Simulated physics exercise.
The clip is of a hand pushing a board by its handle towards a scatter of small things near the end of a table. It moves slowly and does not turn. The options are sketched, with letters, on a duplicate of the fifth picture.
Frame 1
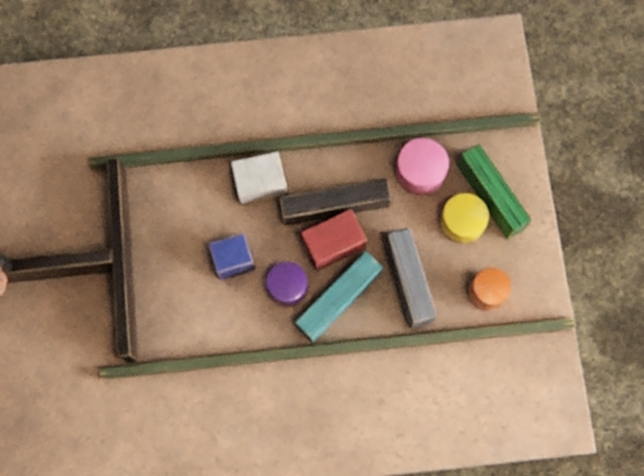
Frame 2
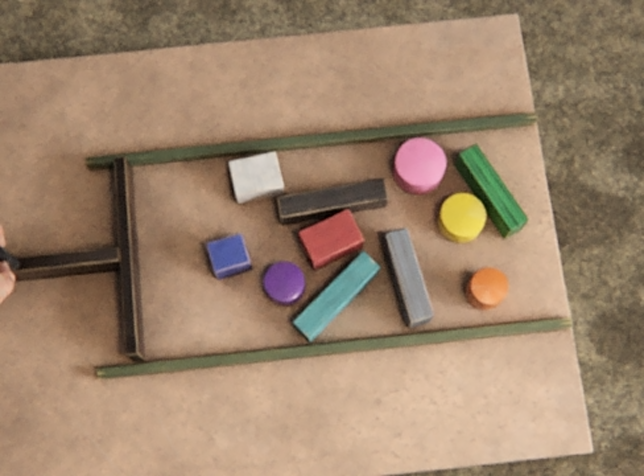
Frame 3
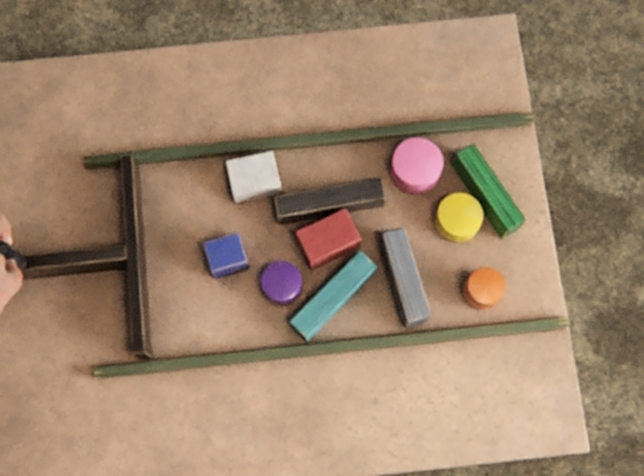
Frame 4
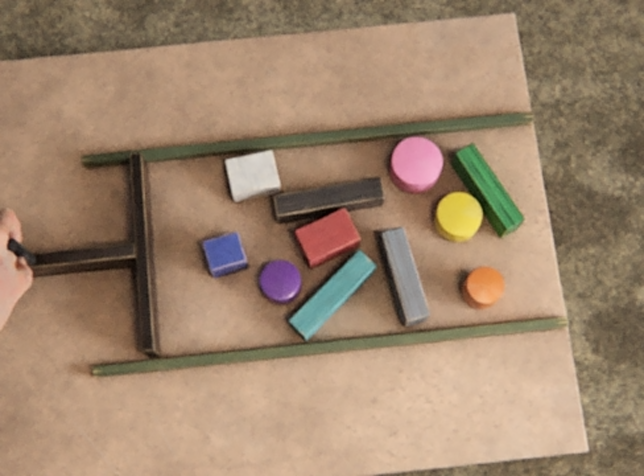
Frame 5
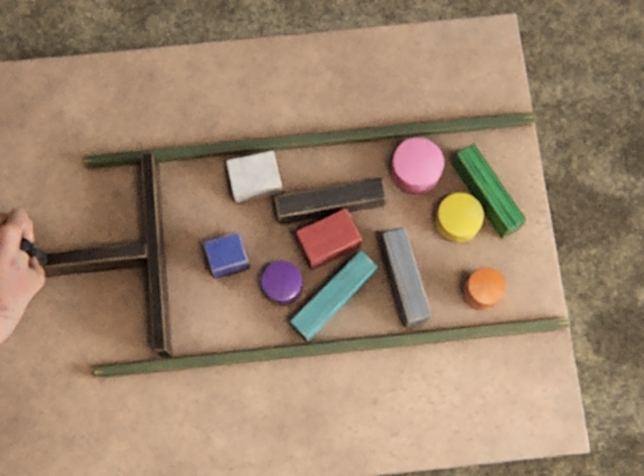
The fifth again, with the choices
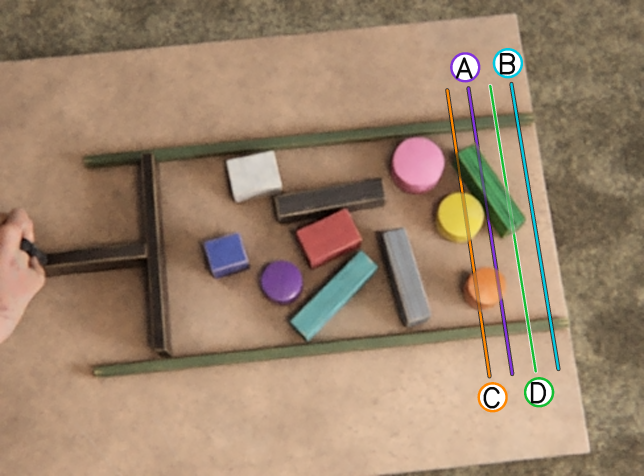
A hand slid a dark board by its handle slowly to the right between two green strips, closing some of the gap to the scattered colorful blocks, bars and round pieces, which stayed in place.
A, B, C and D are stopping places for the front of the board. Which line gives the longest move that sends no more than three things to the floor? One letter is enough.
It can go as far as C.
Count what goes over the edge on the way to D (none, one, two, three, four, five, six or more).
Six or more.
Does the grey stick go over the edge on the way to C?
No.
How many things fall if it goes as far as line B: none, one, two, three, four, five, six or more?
In all, six or more.
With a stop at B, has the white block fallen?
By then, yes.
On the marked copy, A at (490, 226); B at (534, 221); C at (468, 228); D at (512, 223).
With C. Early on, board (268, 237); white block (293, 176); purple tin (300, 287).
Further on, board (382, 226); green stick (514, 185); yellow tin (500, 220).
At the end, board (468, 217); green stick over the edge; yellow tin over the edge; three fallen.
As for the rest, A drops six; B drops eleven; D drops eight.
